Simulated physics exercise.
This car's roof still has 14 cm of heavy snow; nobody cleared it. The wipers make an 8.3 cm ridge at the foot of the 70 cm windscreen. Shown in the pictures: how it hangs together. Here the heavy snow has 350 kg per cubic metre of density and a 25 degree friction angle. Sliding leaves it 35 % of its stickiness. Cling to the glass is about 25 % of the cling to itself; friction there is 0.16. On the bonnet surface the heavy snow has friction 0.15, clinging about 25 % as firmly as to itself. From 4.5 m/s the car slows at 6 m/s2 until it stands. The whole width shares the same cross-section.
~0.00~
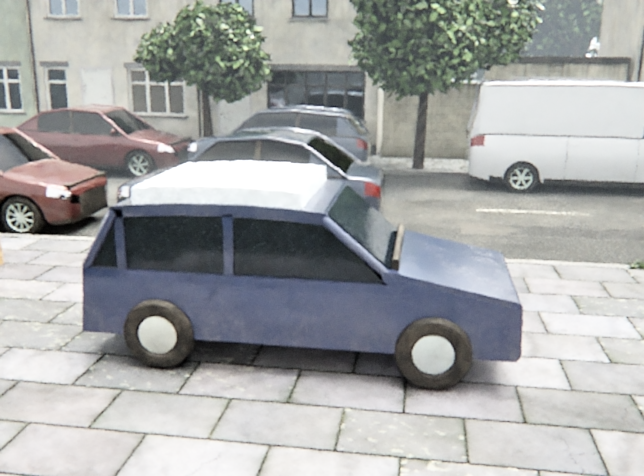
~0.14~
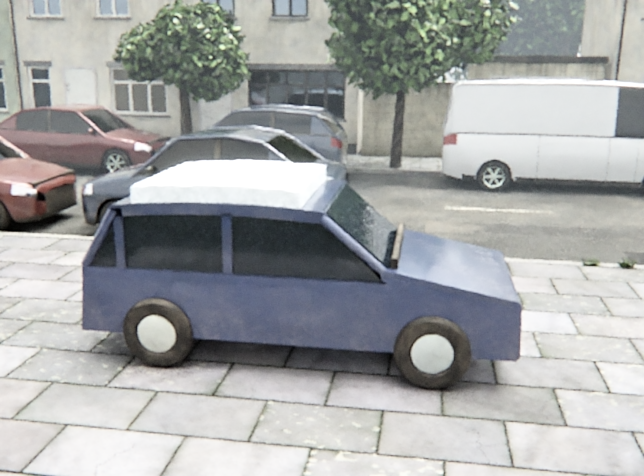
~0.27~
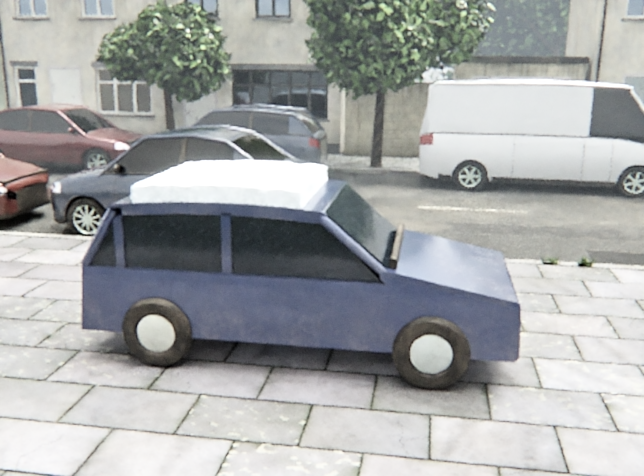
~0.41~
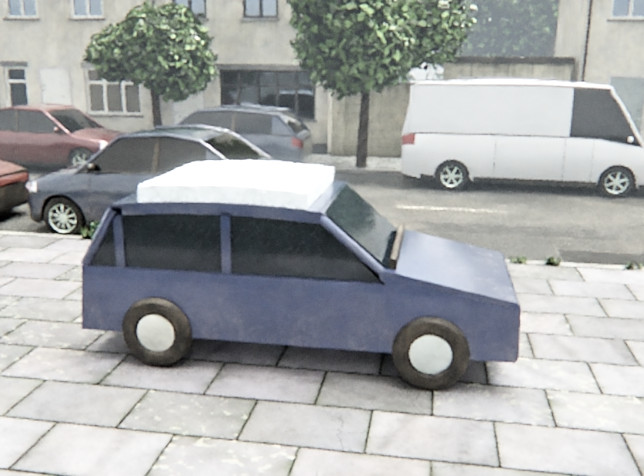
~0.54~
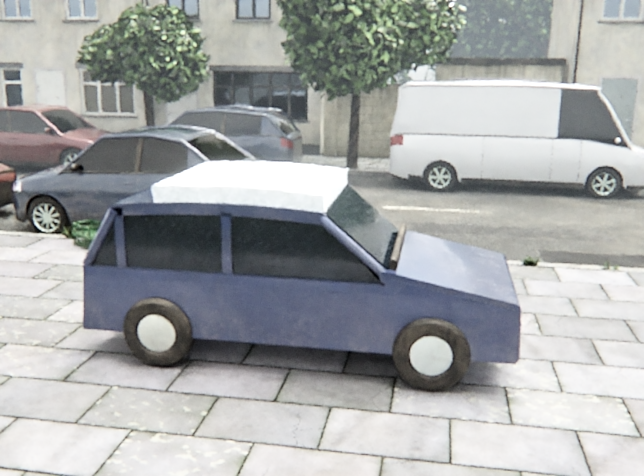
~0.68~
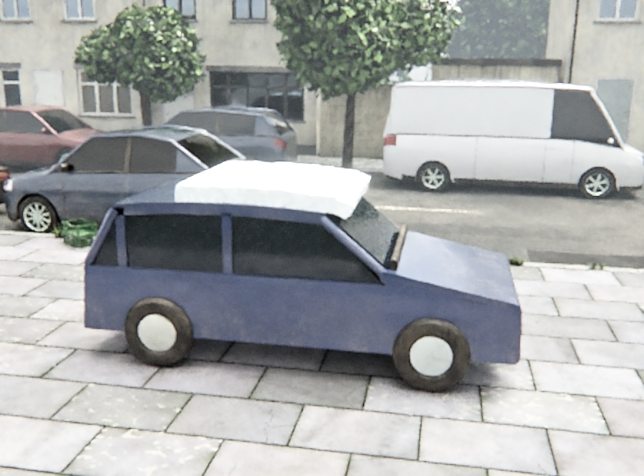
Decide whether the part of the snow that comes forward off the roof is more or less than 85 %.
Forward share off the roof: Higher than 85 %.
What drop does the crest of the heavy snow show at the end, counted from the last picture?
50 cm.
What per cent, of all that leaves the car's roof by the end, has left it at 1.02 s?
Roughly 60 percent.
By 1.02 s, 35 % of the snow is on the roof, 36 % on the glass, 29 % on the bonnet and none has gone off the nose.
By 1.43 s, none of the snow is on the roof, 20 % on the glass, 66 % on the bonnet and 14 % has gone off the nose.
By 1.84 s, none of the snow is on the roof, 5 % on the glass, 42 % on the bonnet and 53 % has gone off the nose.
By 2.25 s, none of the snow is on the roof, 5 % on the glass, 12 % on the bonnet and 83 % has gone off the nose.
By 3.80 s, at the end, none of the snow is on the roof, 5 % on the glass, 5 % on the bonnet and 89 % has gone off the nose.
